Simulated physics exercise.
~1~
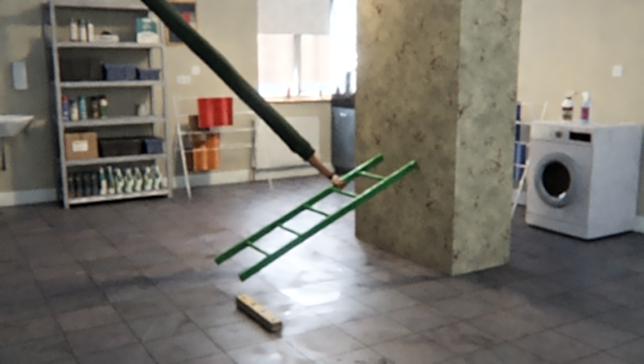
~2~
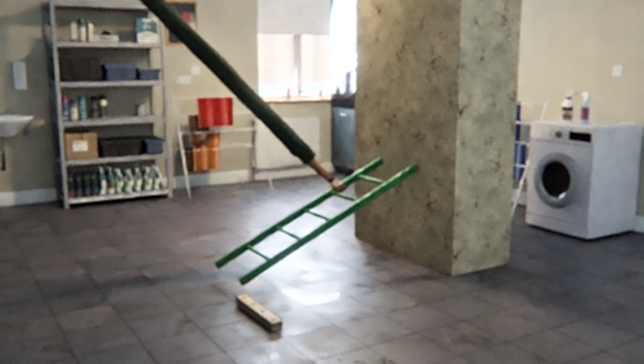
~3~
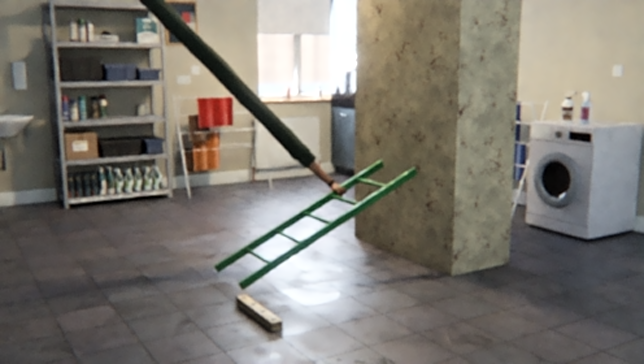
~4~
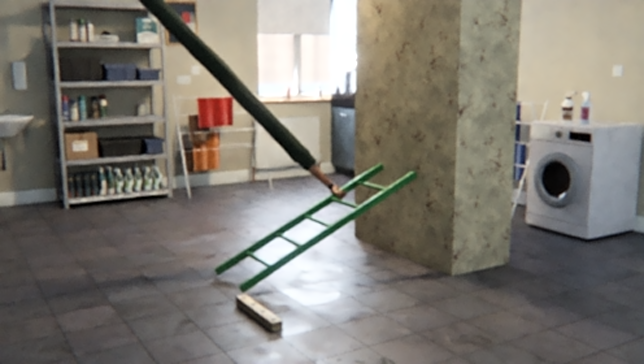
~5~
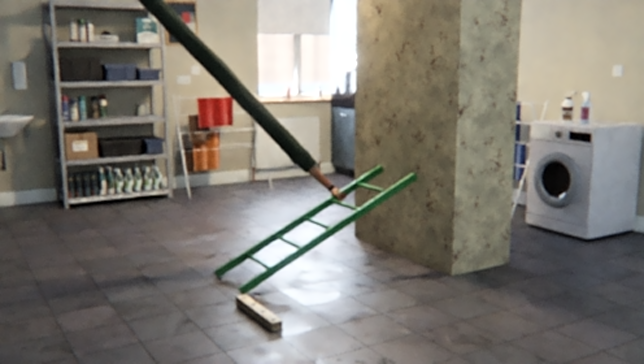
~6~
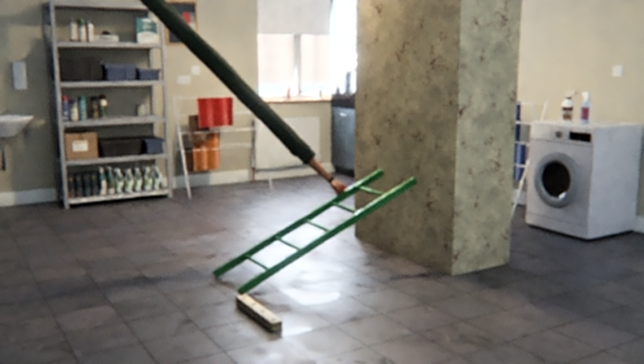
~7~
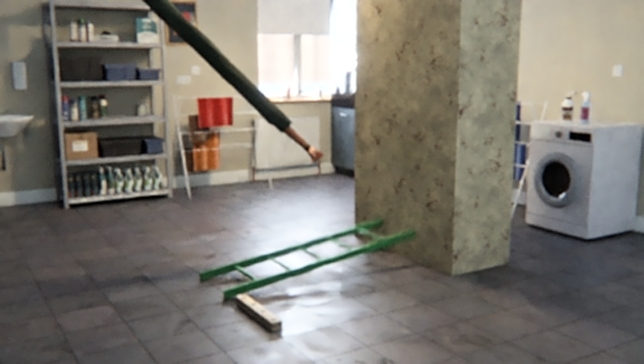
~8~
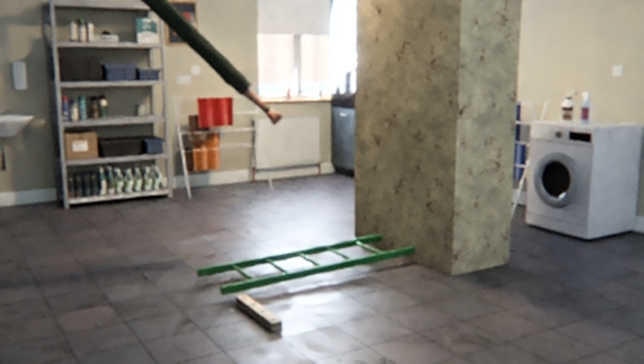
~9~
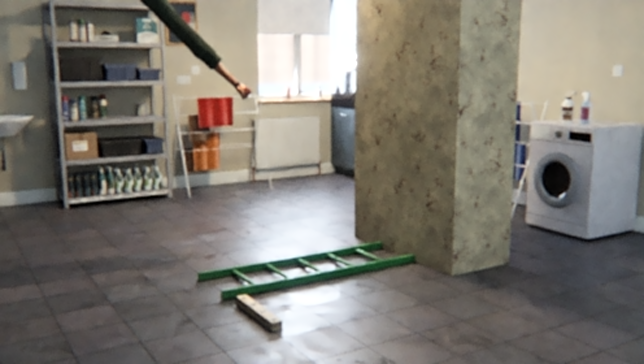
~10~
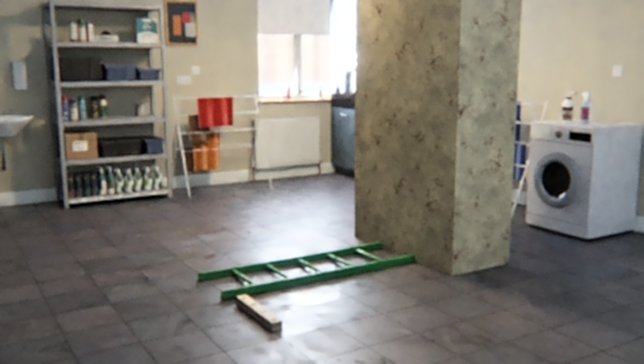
A green ladder leaning by a pillar slides down flat after a hand releases it.
